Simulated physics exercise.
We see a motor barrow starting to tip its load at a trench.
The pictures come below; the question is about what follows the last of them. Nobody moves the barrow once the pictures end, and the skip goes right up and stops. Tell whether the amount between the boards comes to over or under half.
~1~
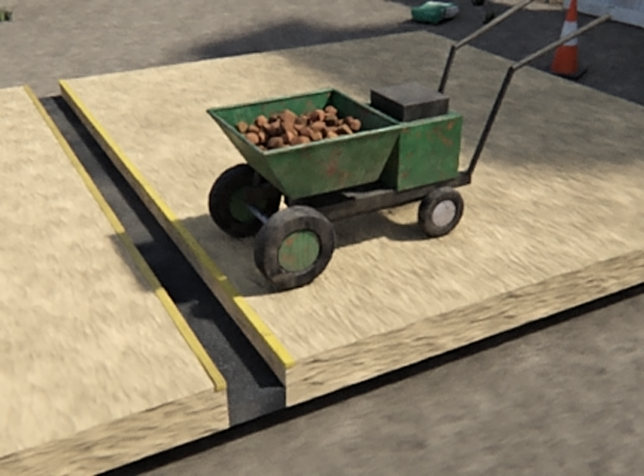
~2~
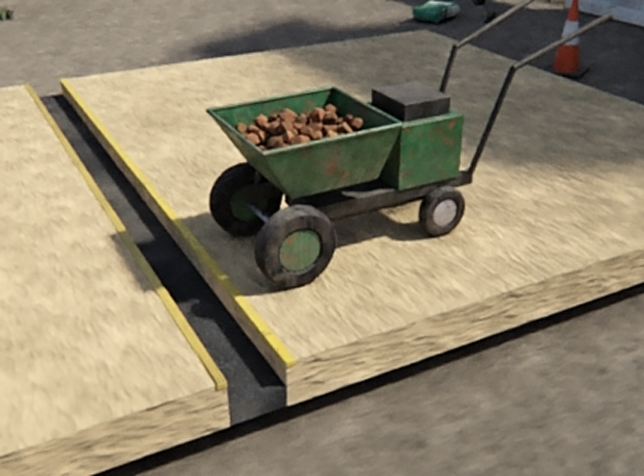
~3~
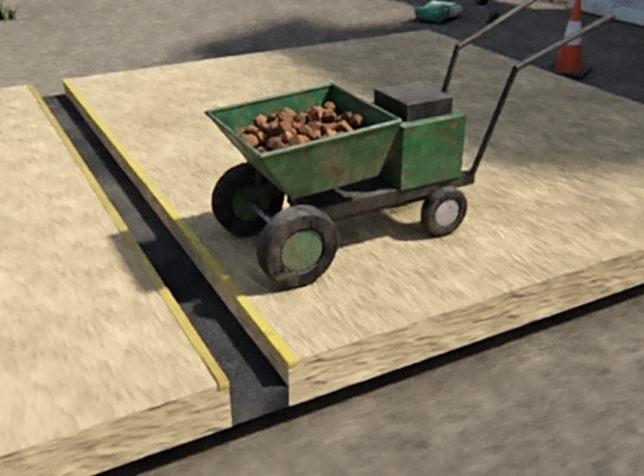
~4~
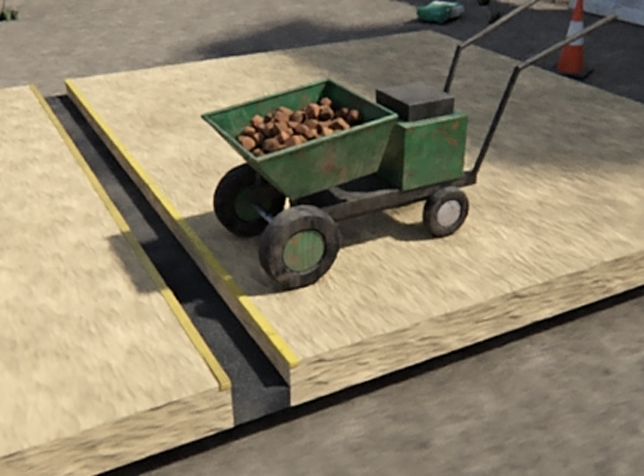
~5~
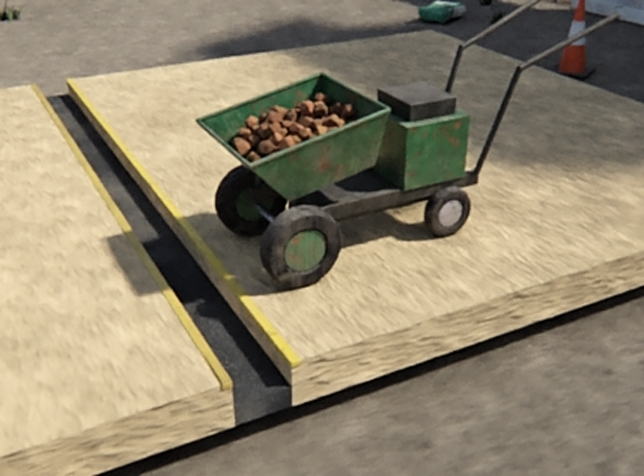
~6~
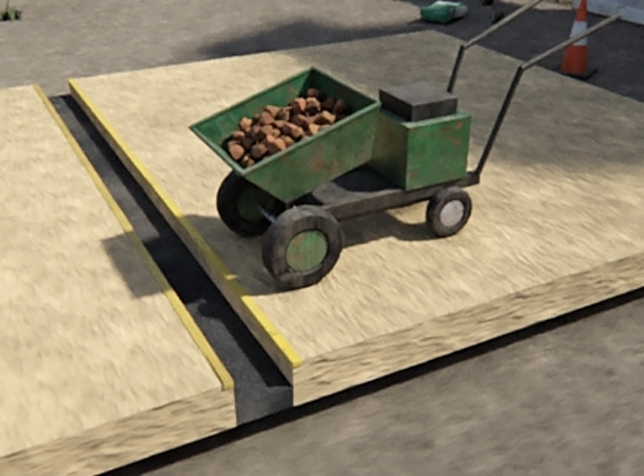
Most of the load will escape the trench.
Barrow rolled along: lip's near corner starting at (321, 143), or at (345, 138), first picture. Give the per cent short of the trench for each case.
Roughly 10 and 20 %.
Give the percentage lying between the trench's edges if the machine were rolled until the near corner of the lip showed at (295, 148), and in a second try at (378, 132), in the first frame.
60 and 40 percent, in that order.
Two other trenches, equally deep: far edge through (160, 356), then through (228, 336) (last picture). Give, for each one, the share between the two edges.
80 %, then 0 %.
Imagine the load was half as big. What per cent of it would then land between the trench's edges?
Near 20 per cent, give or take.
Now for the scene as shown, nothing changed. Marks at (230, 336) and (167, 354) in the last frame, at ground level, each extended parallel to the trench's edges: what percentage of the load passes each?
Roughly 80 and 50 percent.
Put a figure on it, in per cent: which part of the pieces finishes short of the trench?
About 0 %.
Just after the last frame, skip tipped steeply; every one in the skip.
A moment on, skip tipped right over; the larger part in the skip; just a few in or heaped over the trench; roughly a quarter beyond it; just a few falling.
Further on, skip tipped right over; roughly a quarter in the skip; about a tenth in or heaped over the trench; roughly two thirds beyond it.
When it is over, skip tipped right over; about a tenth in the skip; about a tenth in or heaped over the trench; the larger part beyond it.
